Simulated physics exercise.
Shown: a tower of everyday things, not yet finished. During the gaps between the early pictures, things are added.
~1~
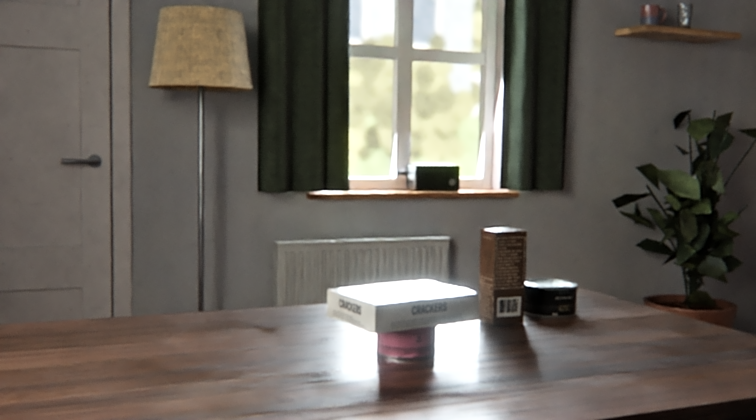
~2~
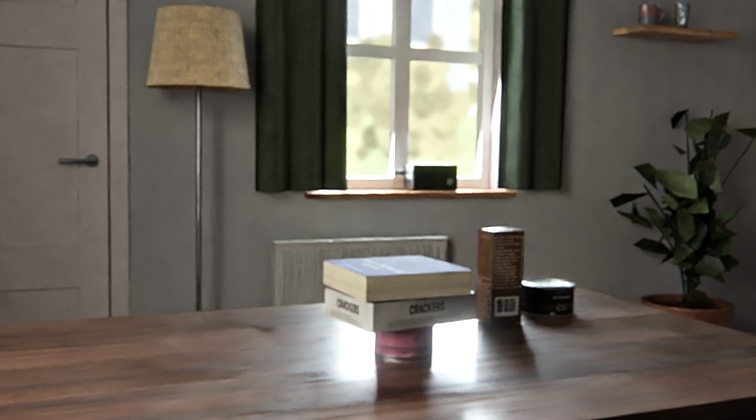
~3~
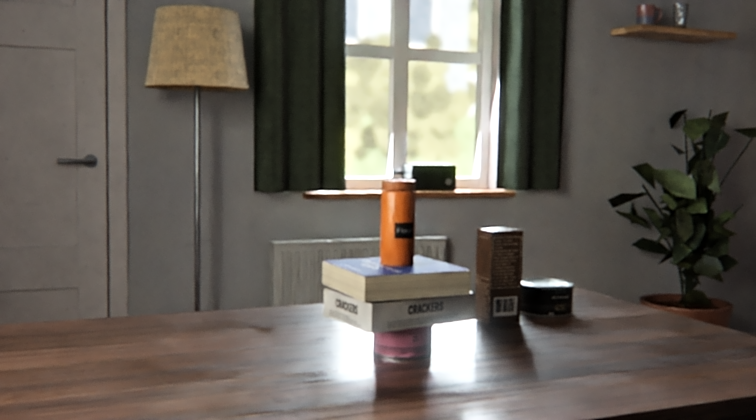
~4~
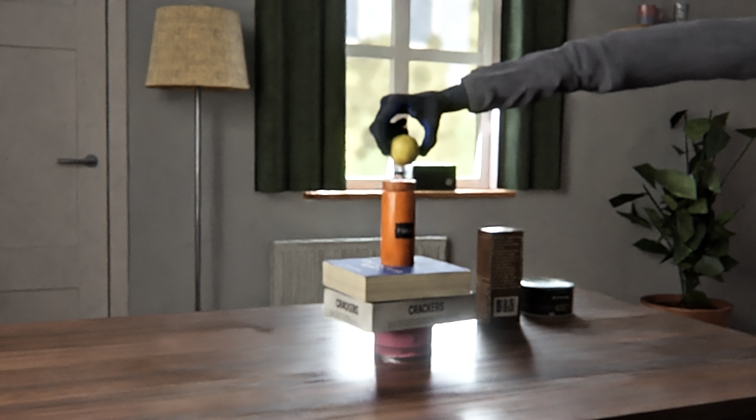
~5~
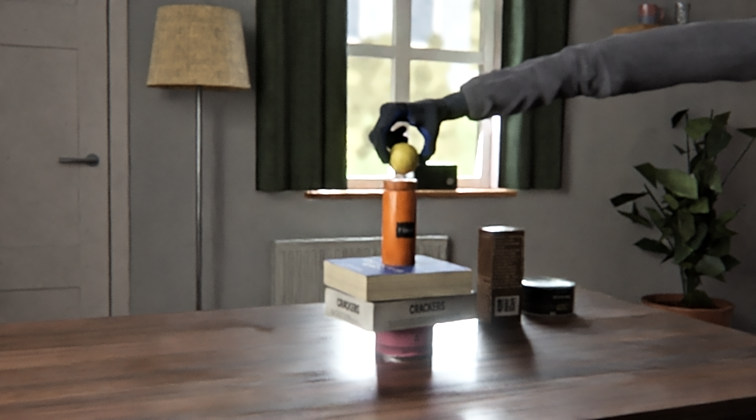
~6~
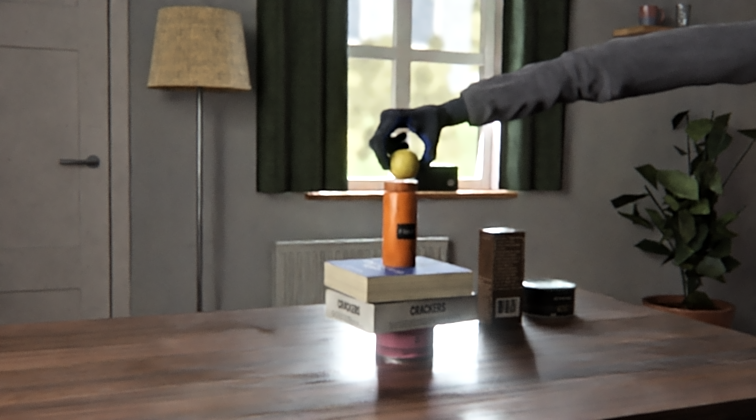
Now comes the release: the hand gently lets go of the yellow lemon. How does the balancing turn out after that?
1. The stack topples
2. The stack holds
The stack holds.
Then, 0.50 s later than the last frame, all is still.
Then, 1.30 s later than the last frame, yellow lemon resting near (404, 165).
When it is over, all 7 as before. End places, in pixels of the last picture, yellow lemon near (404, 165). The pile stays up.
